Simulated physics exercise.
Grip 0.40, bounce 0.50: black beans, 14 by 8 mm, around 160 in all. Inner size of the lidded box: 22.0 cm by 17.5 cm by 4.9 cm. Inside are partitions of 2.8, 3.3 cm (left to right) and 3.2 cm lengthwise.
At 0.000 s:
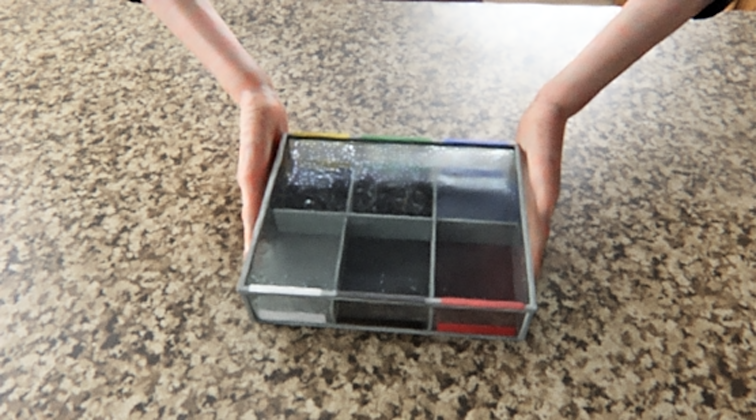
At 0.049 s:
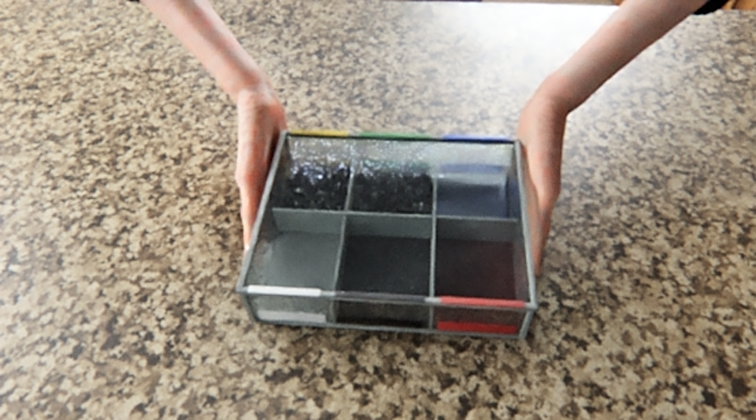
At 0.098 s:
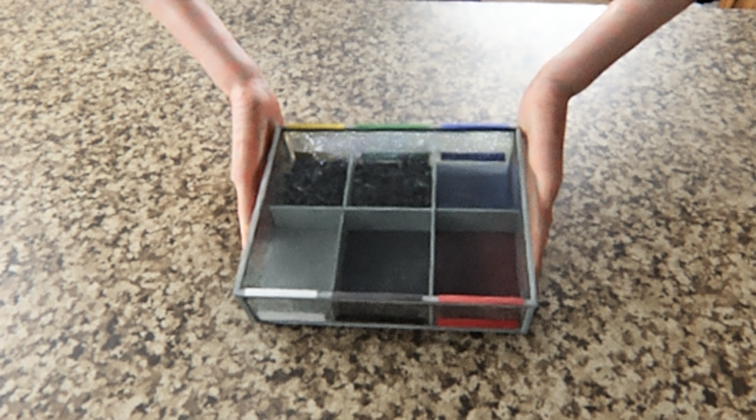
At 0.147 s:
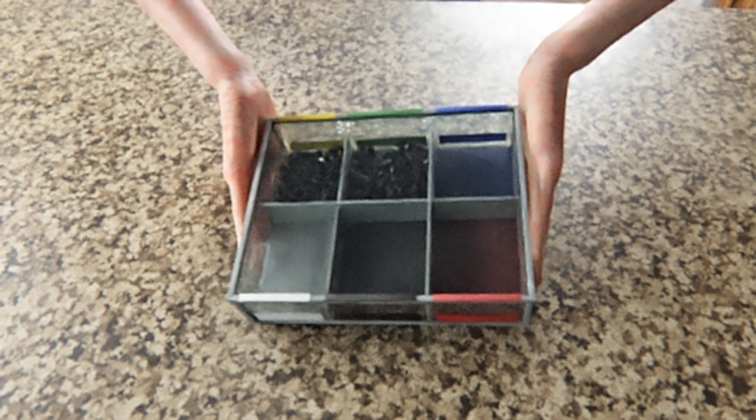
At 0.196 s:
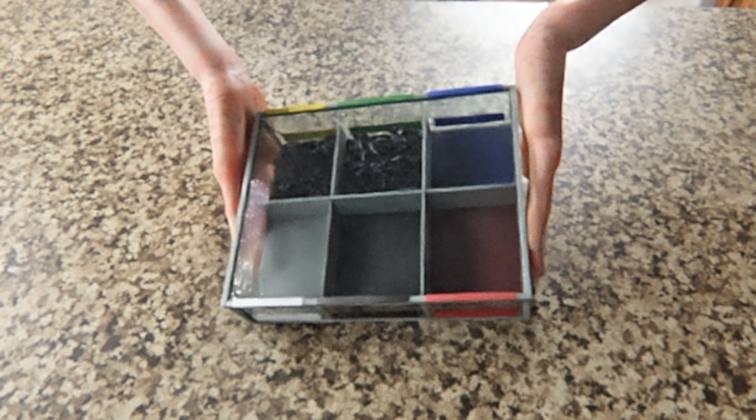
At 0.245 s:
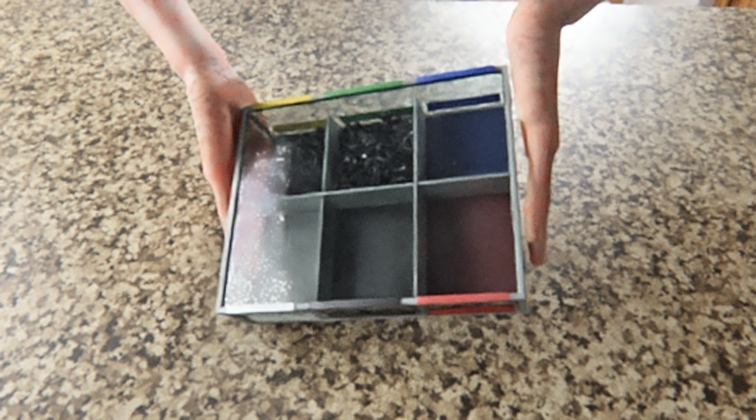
Two hands held a clear-lidded box with six compartments above a speckled countertop, black beans in the yellow and green back sections, then gradually tilted it, raising the back and dipping the left front corner.
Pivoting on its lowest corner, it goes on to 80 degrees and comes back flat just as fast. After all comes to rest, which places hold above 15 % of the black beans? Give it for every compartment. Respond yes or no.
Red: No; blue: No; green: Yes; yellow: Yes; white: Yes; black: No.
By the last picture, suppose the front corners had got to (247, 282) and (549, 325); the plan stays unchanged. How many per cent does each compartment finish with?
It comes out as red at 15 percent, blue at 0 percent, green at 35 percent, yellow at 25 percent, white at 0 percent and black at 25 percent.
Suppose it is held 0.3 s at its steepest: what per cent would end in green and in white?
Final amounts, green 20% and white 40%.
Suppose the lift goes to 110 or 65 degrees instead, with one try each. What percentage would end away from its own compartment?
Try one gives around 55 %, try two around 15 %.
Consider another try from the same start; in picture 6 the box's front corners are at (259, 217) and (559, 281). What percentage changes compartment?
Estimate: Around 30 %.
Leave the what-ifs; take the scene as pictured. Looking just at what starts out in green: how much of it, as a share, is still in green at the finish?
Close to 50 in a hundred.
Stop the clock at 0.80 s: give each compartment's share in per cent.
Red 0, blue 0, green 45, yellow 45, white 10, black 5.
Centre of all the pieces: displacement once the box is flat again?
Net shift: Approx. 5.0 cm.
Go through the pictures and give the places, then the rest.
The first frame shows box tilt 0 degrees, front corners at (244, 288) and (531, 307); green 55 %, yellow 45 %.
The second frame shows box tilt 1 degrees, front corners at (243, 289) and (531, 305).
The third frame shows box tilt 5 degrees, front corners at (240, 292) and (531, 301), lowest corner left front.
The fourth frame shows box tilt 11 degrees, front corners at (234, 297) and (529, 297), lowest corner left front.
The fifth frame shows box tilt 18 degrees, front corners at (228, 302) and (525, 294), lowest corner left front.
The sixth frame shows box tilt 24 degrees, front corners at (223, 308) and (519, 294), lowest corner left front; green 55 %, yellow 45 %. The box's pace is about 130 degrees a second.
After 0.80 s, tilt 78 degrees; green 45 %, yellow 45 %, white 10 %, black 5 %.
After 1.17 s, tilt 32 degrees; green 25 %, yellow 45 %, white 25 %, black 5 %.
Then, at 1.62 s, tilt 0 degrees; green 25 %, yellow 45 %, white 25 %, black 5 %.
By 2.1 s all is still; red 0 %, blue 0 %, green 25 %, yellow 45 %, white 25 %, black 5 %.
